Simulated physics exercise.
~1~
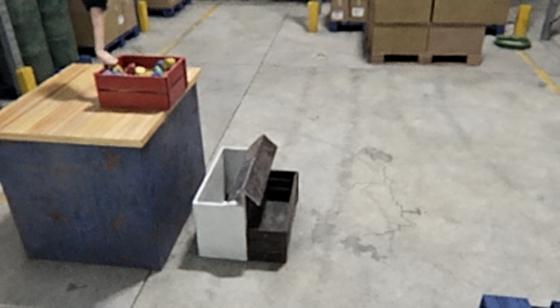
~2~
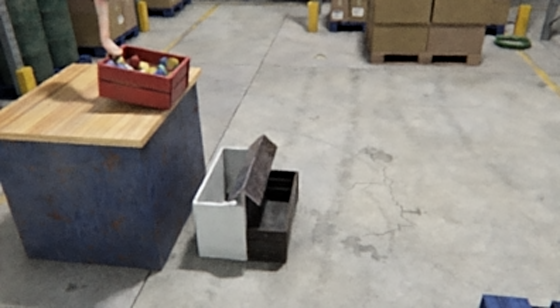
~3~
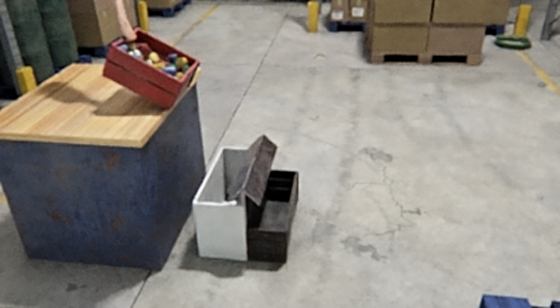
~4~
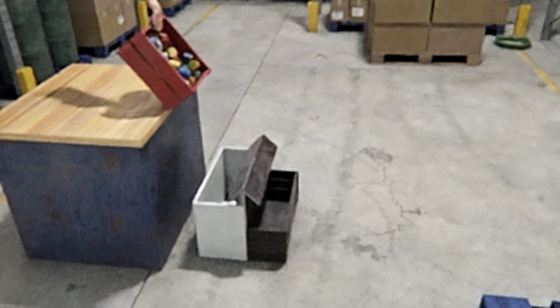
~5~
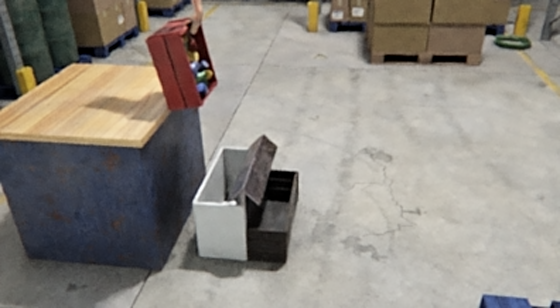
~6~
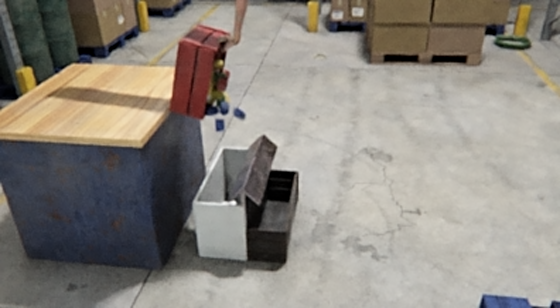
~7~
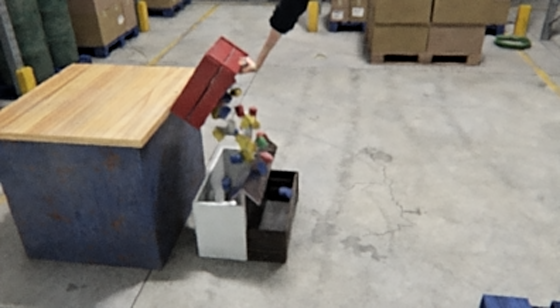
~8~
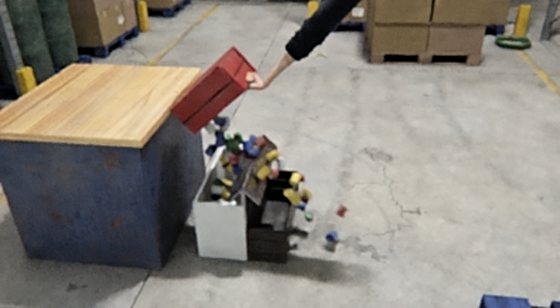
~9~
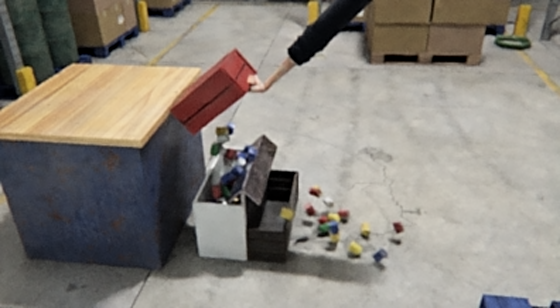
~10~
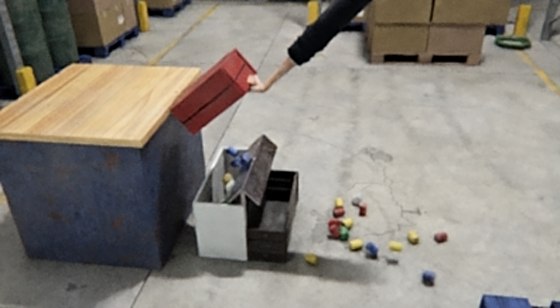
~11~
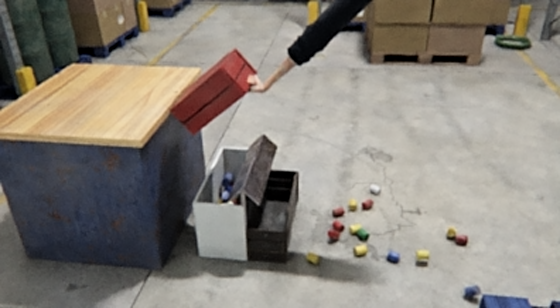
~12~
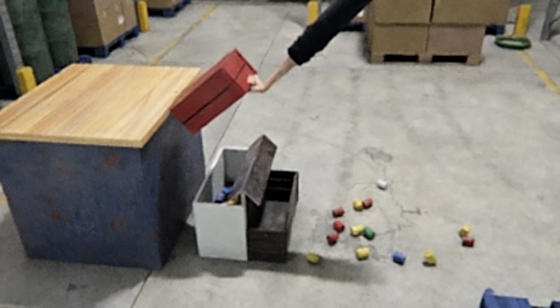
In a warehouse, a hand tips a red crate off a bench, spilling colourful pieces into a white box and across the floor.
